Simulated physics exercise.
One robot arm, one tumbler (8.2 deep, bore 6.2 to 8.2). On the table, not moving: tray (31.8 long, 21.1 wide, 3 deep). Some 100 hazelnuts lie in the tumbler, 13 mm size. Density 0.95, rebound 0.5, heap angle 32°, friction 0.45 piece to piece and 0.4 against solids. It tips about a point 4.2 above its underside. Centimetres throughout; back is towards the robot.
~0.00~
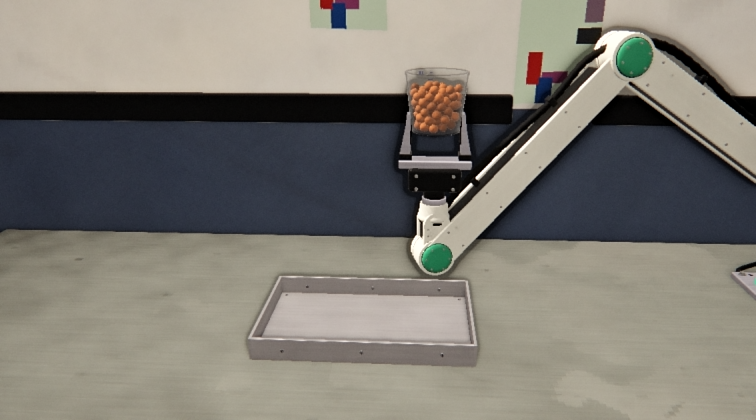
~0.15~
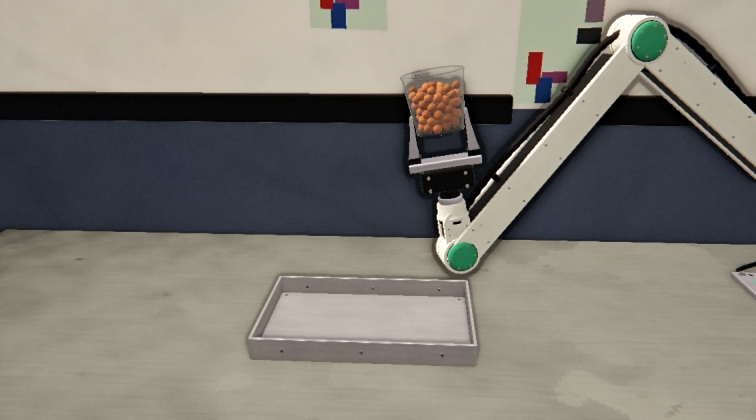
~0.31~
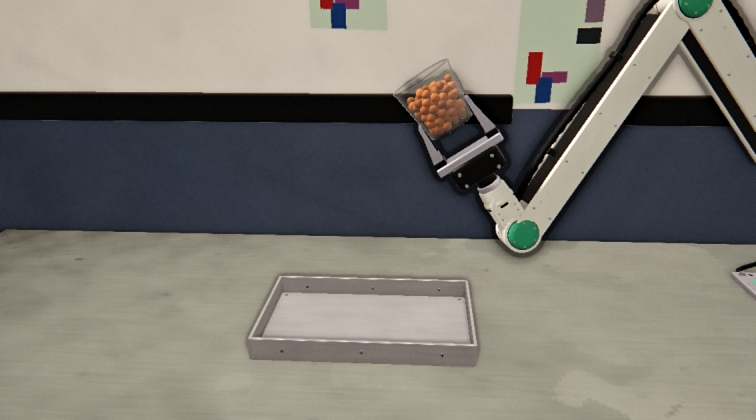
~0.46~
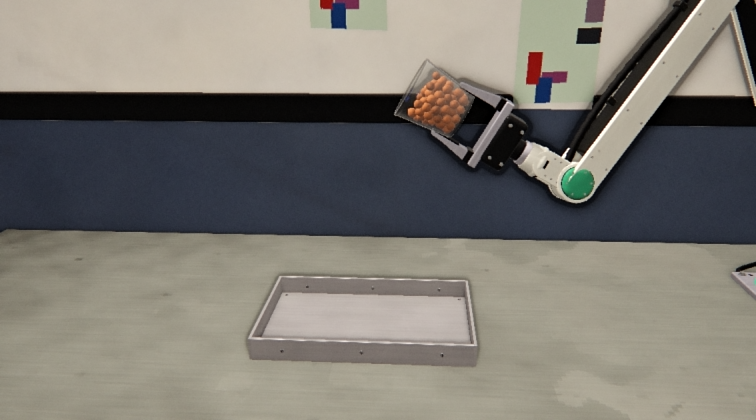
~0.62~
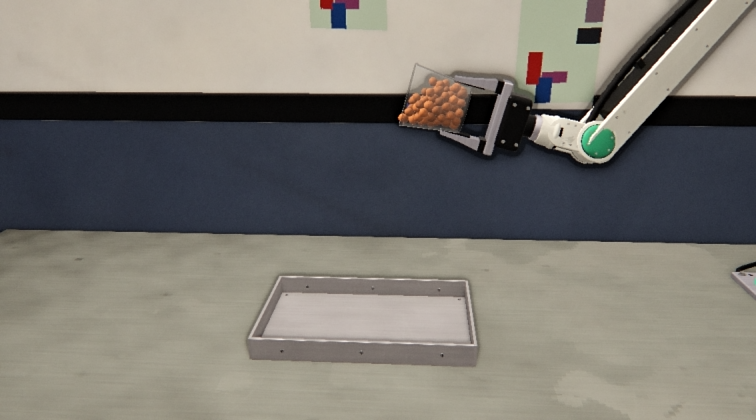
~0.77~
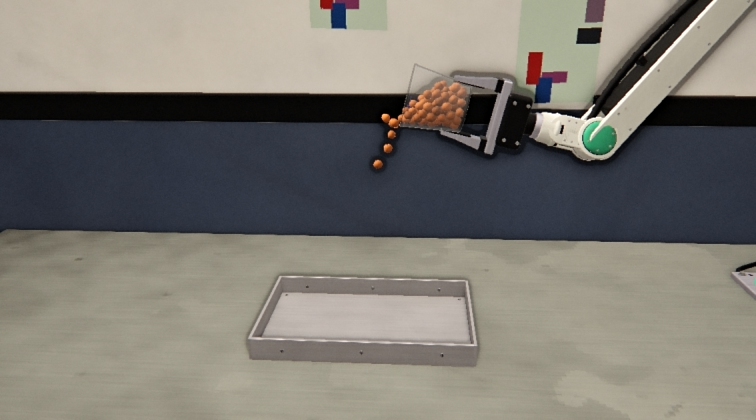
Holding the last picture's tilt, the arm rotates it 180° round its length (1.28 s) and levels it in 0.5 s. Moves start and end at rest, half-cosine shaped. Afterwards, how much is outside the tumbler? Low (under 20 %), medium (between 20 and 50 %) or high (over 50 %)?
Outside the tumbler the share is medium, between 20 and 50 %.
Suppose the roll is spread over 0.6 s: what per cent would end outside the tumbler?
It would be near 30 per cent.
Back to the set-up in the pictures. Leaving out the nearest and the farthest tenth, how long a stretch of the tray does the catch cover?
About 18 cm.
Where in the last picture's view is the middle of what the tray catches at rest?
Around (352, 321).
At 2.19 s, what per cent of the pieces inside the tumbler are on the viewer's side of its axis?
About 60 per cent.
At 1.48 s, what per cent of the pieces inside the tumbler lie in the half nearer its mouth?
About 45 per cent.
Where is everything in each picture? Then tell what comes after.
Tumbler middle at (436, 103), upright; upper third of the load around (435, 92), from x 415 to 460, top at y 85; 105 in the tumbler, in the first picture.
Tumbler middle at (437, 103), tipped 10°; upper third of the load around (438, 93), from x 415 to 455, top at y 85, in the second picture.
Tumbler middle at (437, 103), tipped 34°; upper third of the load around (439, 93), from x 410 to 460, top at y 80, in the third picture.
Tumbler middle at (437, 102), tipped 60°; upper third of the load around (439, 92), from x 415 to 465, top at y 75, in the fourth picture.
Tumbler middle at (437, 102), tipped 76°; upper third of the load around (443, 94), from x 405 to 465, top at y 80, in the fifth picture.
Tumbler middle at (437, 102), tipped 77°; upper third of the load around (444, 96), from x 380 to 465, top at y 85; 101 in the tumbler, 4 in flight or on a rim, in the sixth picture.
After 1.48 s, tipped 77°, highest piece 38 above the table; 88 in the tumbler, 11 in the tray, 6 in flight or on a rim.
After 2.19 s, tipped 62°, highest piece 36 above the table; 66 in the tumbler, 32 in the tray, 7 in flight or on a rim.
After 2.75 s, upright, highest piece 38 above the table; 66 in the tumbler, 39 in the tray.
After 3.45 s, upright, highest piece 38 above the table; 66 in the tumbler, 39 in the tray.
At rest, 66 in the tumbler, 39 in the tray. That is 37 % outside the tumbler.
